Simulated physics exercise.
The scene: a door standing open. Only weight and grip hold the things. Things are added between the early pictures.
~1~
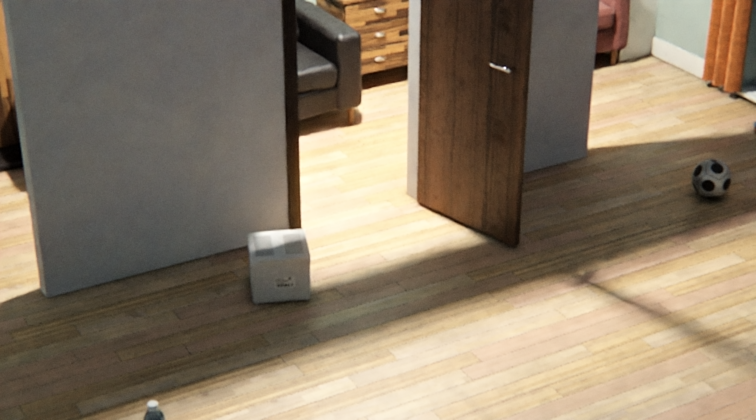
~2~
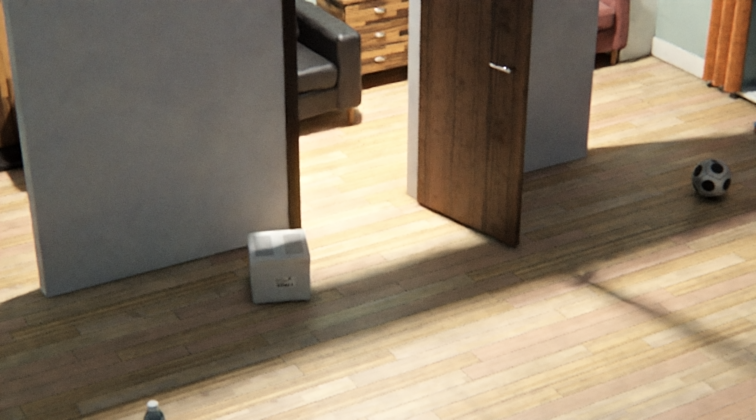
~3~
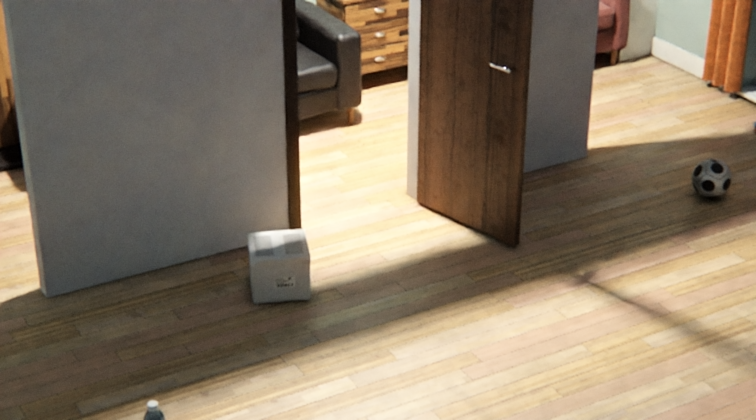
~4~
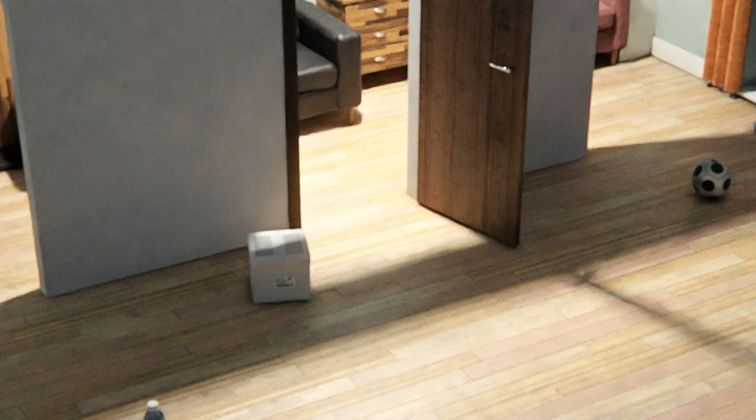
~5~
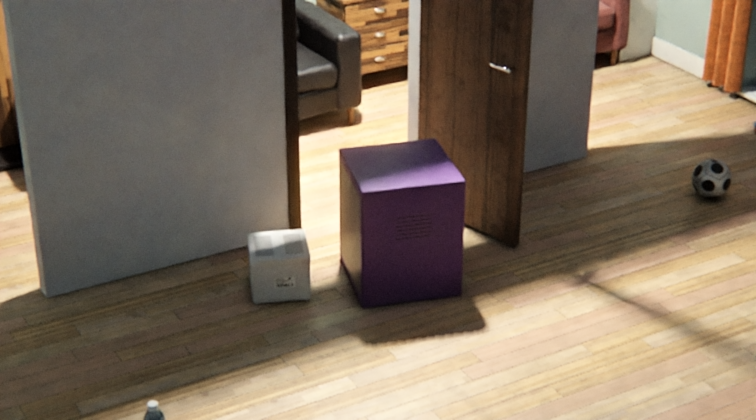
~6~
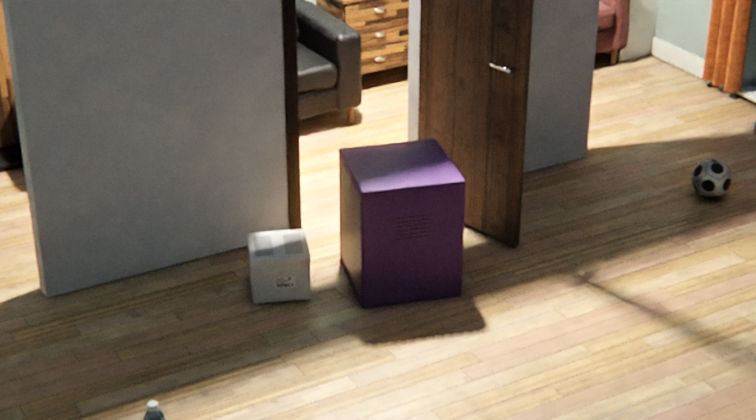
At first, a brown door stands wide open beside a small white box on a wooden floor, with a soccer ball off to the right, and nothing moves. Then a large purple box suddenly appears in front of the doorway, just right of the white one, and everything stays still.
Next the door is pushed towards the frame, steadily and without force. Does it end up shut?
The door is blocked.
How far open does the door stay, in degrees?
About 70°.
Then, 0.50 s on from there, open by 98°.
Then, 0.80 s on from there, open by 89°.
Then, 1.00 s on from there, open by 82°.
Then, 1.20 s on from there, open by 74°.
In the end, open by 71°; both unmoved. At the end, from the last picture's camera, purple appliance near (400, 222).
